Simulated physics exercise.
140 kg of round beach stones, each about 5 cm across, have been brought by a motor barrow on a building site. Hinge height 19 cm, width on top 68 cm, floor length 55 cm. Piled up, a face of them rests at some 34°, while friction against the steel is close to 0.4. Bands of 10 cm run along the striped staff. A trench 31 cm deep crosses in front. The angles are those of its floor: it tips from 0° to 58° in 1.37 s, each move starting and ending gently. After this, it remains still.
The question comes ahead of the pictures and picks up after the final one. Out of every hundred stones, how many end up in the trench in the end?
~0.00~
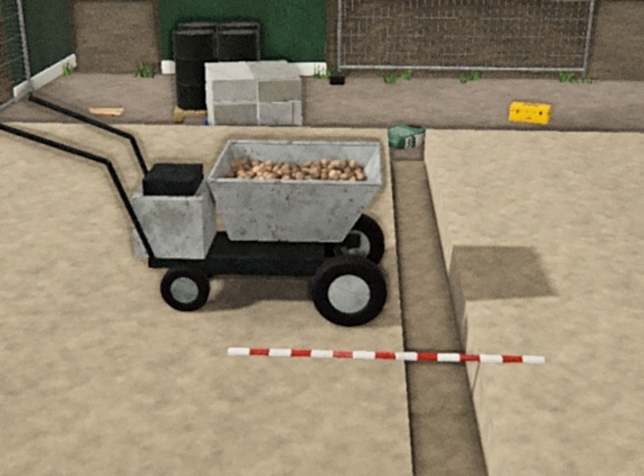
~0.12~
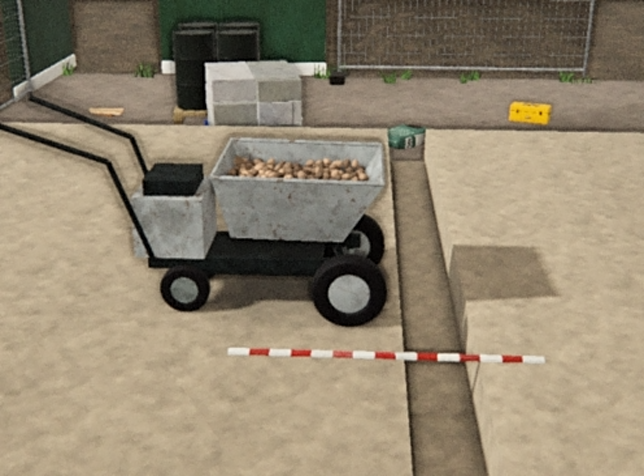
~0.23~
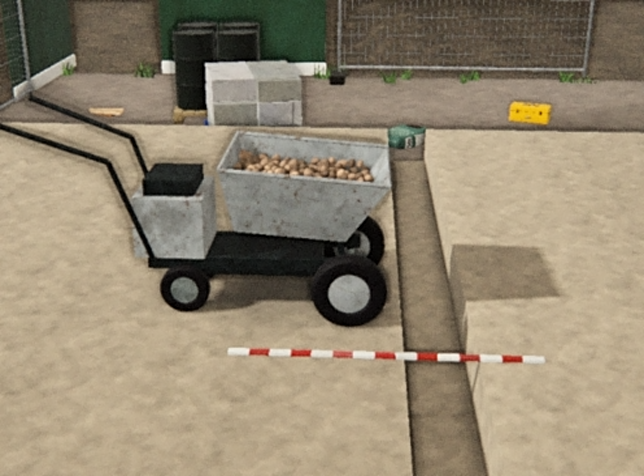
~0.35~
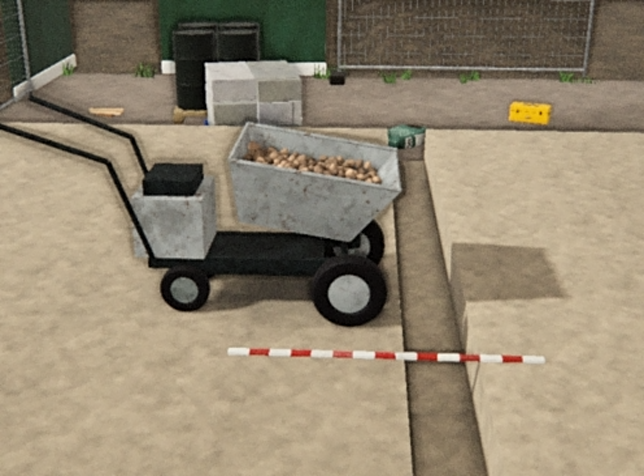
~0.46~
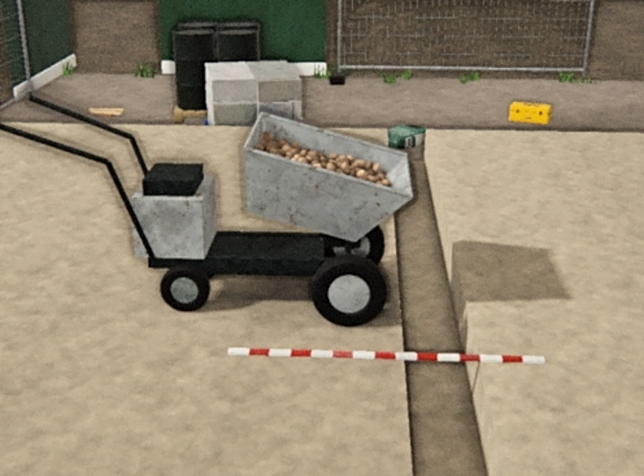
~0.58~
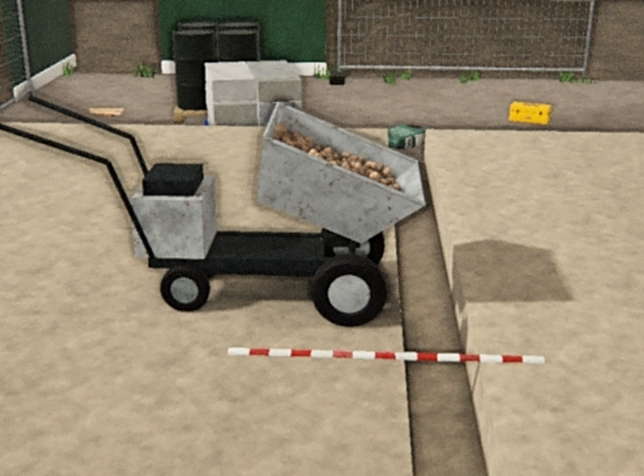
Around 10 in every hundred.
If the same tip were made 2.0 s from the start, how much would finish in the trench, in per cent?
I'd put it at some 15 in a hundred.
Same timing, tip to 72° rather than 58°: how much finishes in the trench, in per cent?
Then about 25 per cent.
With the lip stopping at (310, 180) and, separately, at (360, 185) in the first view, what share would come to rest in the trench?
It'd be around 50 per cent and after that around 20 per cent.
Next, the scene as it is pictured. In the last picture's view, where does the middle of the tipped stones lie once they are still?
I'd put it close to (502, 298).
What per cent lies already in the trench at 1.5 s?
Some 0 per cent.
After 1.0 s the floor is at 49°; 100 % in the skip; the foremost stones are at (441, 228).
After 1.5 s the floor is at 58°; 88 % in the skip, 1 % in the trench, 11 % past the trench; the foremost stones are at (510, 282).
After 1.8 s the floor is at 58°; 67 % in the skip, 1 % in the trench, 32 % past the trench; the foremost stones are at (582, 301).
After 3.8 s the floor is at 58°; 51 % in the skip, 10 % in the trench, 39 % past the trench; the foremost stones are past the picture's edge.
